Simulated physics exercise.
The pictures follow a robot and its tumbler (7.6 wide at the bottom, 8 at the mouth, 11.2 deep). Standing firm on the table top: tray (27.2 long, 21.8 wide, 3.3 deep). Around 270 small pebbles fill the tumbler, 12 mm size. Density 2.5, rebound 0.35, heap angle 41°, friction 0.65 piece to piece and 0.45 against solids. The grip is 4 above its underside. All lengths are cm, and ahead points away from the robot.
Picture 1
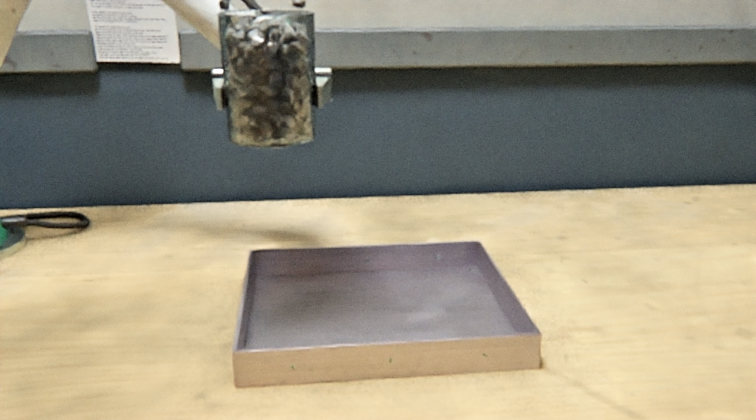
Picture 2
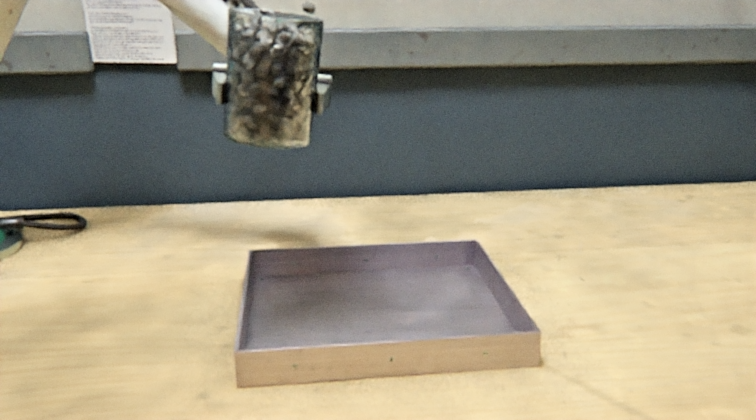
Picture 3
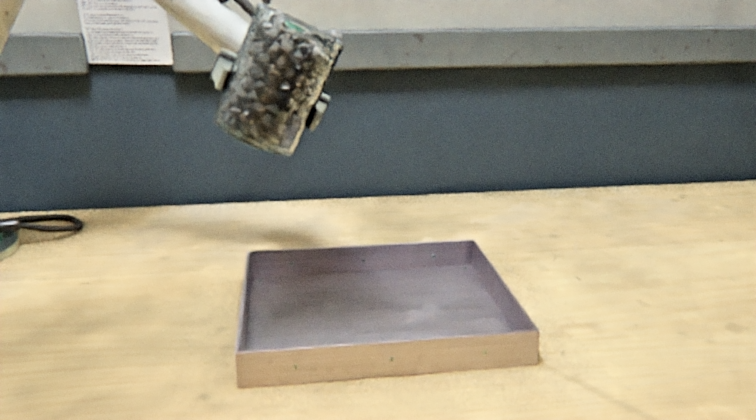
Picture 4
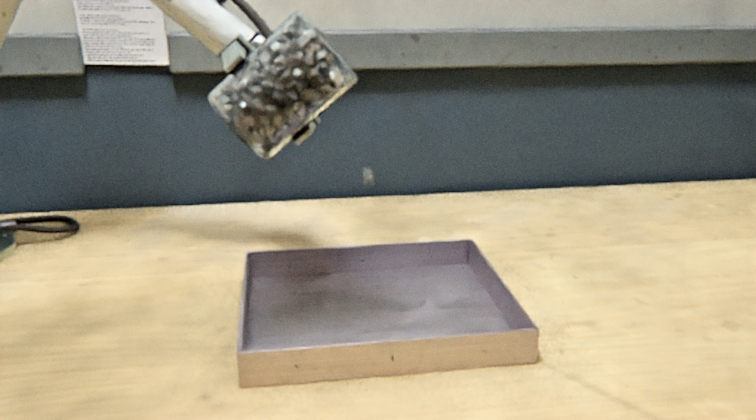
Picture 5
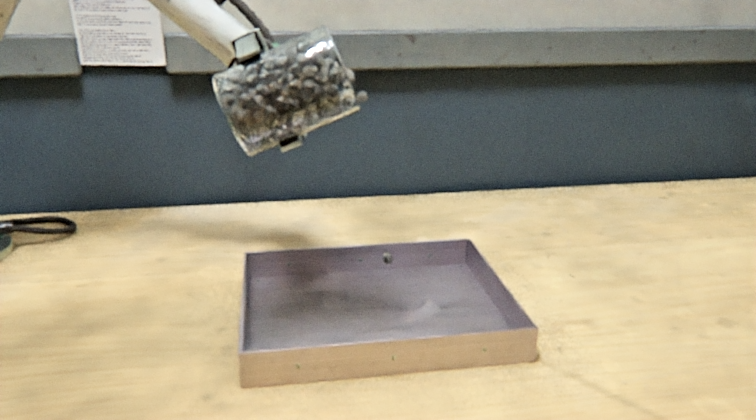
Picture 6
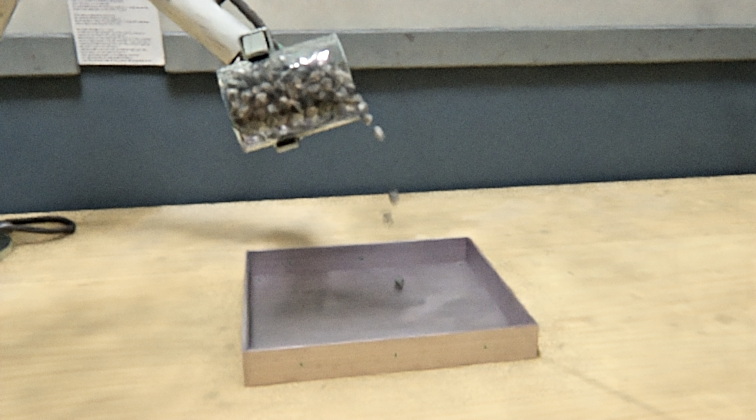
On a wooden table top, a robot arm tilted a clear tumbler full of small pebbles over a shallow tray, and one pebble dropped in before a few more tumbled from the mouth.
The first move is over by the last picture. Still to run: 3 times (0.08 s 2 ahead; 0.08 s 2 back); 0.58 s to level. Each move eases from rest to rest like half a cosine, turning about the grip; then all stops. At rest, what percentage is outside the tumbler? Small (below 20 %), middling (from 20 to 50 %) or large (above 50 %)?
Answer: Middling; from 20 to 50 % of the small pebbles finish outside the tumbler.
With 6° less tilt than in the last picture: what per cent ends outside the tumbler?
About 20 per cent.
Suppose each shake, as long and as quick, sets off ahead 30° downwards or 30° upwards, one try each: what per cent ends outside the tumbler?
About 15 and 40 per cent.
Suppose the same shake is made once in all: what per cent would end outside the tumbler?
It would be near 15 per cent.
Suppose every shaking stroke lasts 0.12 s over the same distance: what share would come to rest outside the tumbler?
In that case some 10 per cent.
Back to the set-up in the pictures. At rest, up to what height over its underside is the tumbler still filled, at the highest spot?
Some 10.5 cm.
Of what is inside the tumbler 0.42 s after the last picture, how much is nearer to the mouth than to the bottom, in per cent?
Roughly 50 per cent.
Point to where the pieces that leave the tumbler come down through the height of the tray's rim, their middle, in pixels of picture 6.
Around (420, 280).
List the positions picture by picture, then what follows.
The first frame shows tumbler middle at (270, 78), level; upper third of the load around (268, 44), from x 225 to 305, top at y 5; 273 in the tumbler.
The second frame shows tumbler middle at (272, 79), tilted 7° forward; upper third of the load around (274, 45), from x 235 to 310, top at y 0.
The third frame shows tumbler middle at (277, 83), tilted 26° forward; upper third of the load around (282, 52), from x 230 to 335, top at y 0; 272 in the tumbler, 1 in flight or on a rim.
The fourth frame shows tumbler middle at (282, 88), tilted 49° forward; upper third of the load around (293, 63), from x 225 to 370, top at y 30; 272 in the tumbler, 1 in flight or on a rim.
The fifth frame shows tumbler middle at (286, 93), tilted 68° forward; upper third of the load around (293, 74), from x 230 to 385, top at y 45; 272 in the tumbler, 1 in the tray.
The sixth frame shows tumbler middle at (288, 95), tilted 75° forward; upper third of the load around (289, 78), from x 230 to 400, top at y 60; 268 in the tumbler, 1 in the tray, 4 in flight or on a rim.
Then, 0.42 s later, tilted 75° forward, highest piece 26 above the table; 217 in the tumbler, 35 in the tray, 21 in flight or on a rim.
Then, 0.85 s later, tilted 22° forward, highest piece 30 above the table; 185 in the tumbler, 86 in the tray, 1 on the table or floor, 1 in flight or on a rim.
Then, 1.26 s later, level, highest piece 30 above the table; 185 in the tumbler, 87 in the tray, 1 on the table or floor.
Then, 2.31 s later, level, highest piece 30 above the table; 185 in the tumbler, 87 in the tray, 1 on the table or floor.
At rest, 185 in the tumbler, 87 in the tray, 1 on the table or floor. That is 32 % outside the tumbler.
